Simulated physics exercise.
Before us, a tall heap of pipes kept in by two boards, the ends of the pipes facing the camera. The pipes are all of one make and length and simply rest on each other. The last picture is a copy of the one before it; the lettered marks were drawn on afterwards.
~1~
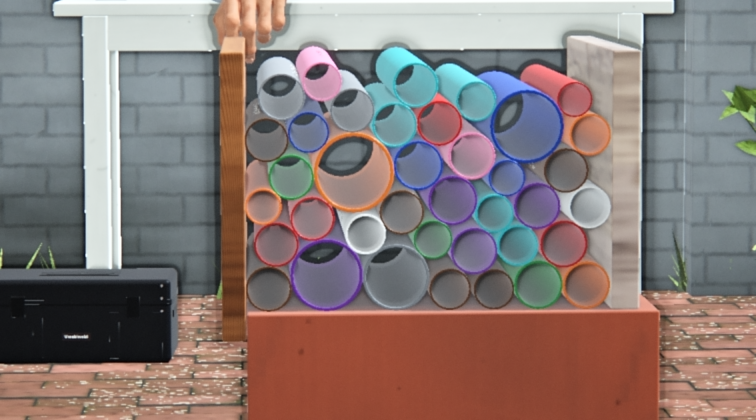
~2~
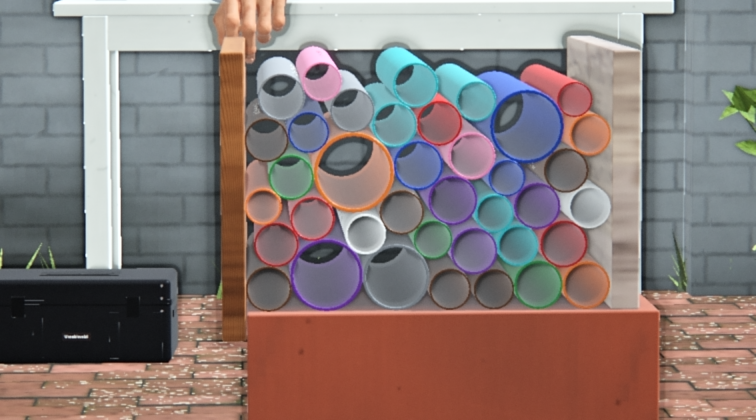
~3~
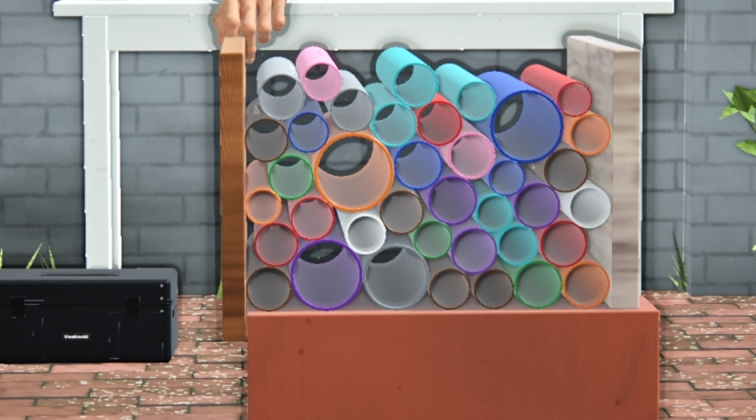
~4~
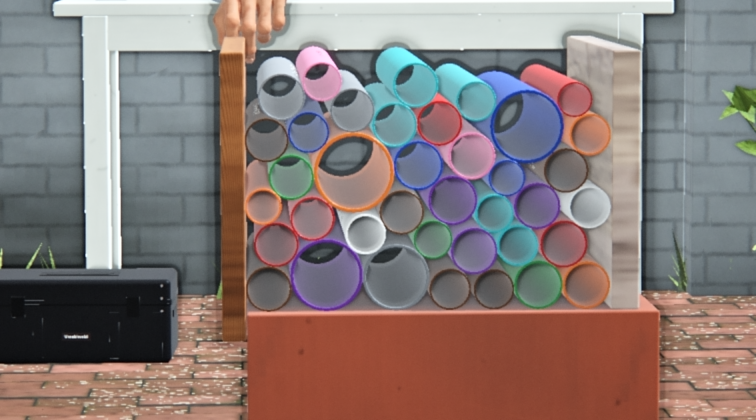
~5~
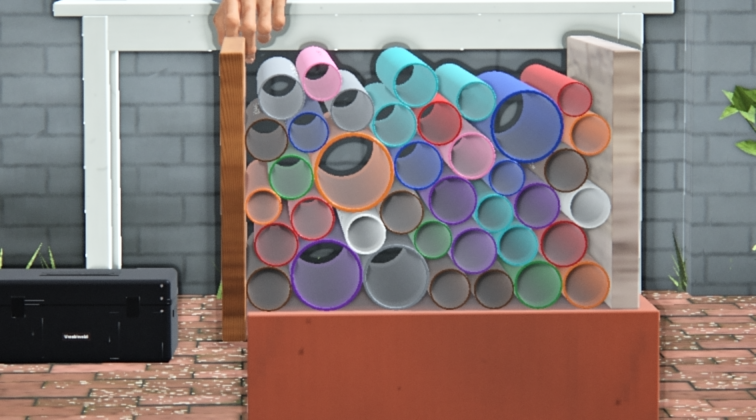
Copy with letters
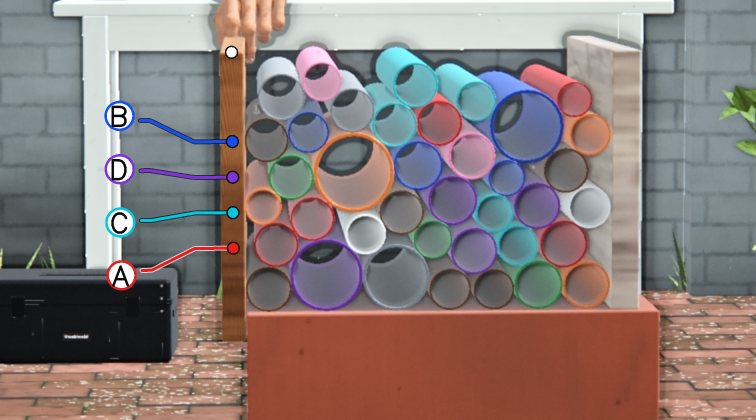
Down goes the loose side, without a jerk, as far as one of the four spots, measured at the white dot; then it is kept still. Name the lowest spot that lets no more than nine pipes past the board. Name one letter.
The last mark within the limit is A.
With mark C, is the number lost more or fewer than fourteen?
It loses fewer than fourteen.
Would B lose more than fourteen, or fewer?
Fewer than fourteen.
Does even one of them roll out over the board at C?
Yes, at C.
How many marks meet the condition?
Four of them.
On the marked copy, A at (233, 248); B at (232, 142); C at (233, 213); D at (233, 177); the white dot at (232, 53).
Taking A. A third of the way, top of the board (244, 143).
Two thirds of the way, top of the board (245, 245).
When it is over, top of the board (245, 247), seven out over the board.
As for the rest, B none out over the board; C two out over the board; D none out over the board.
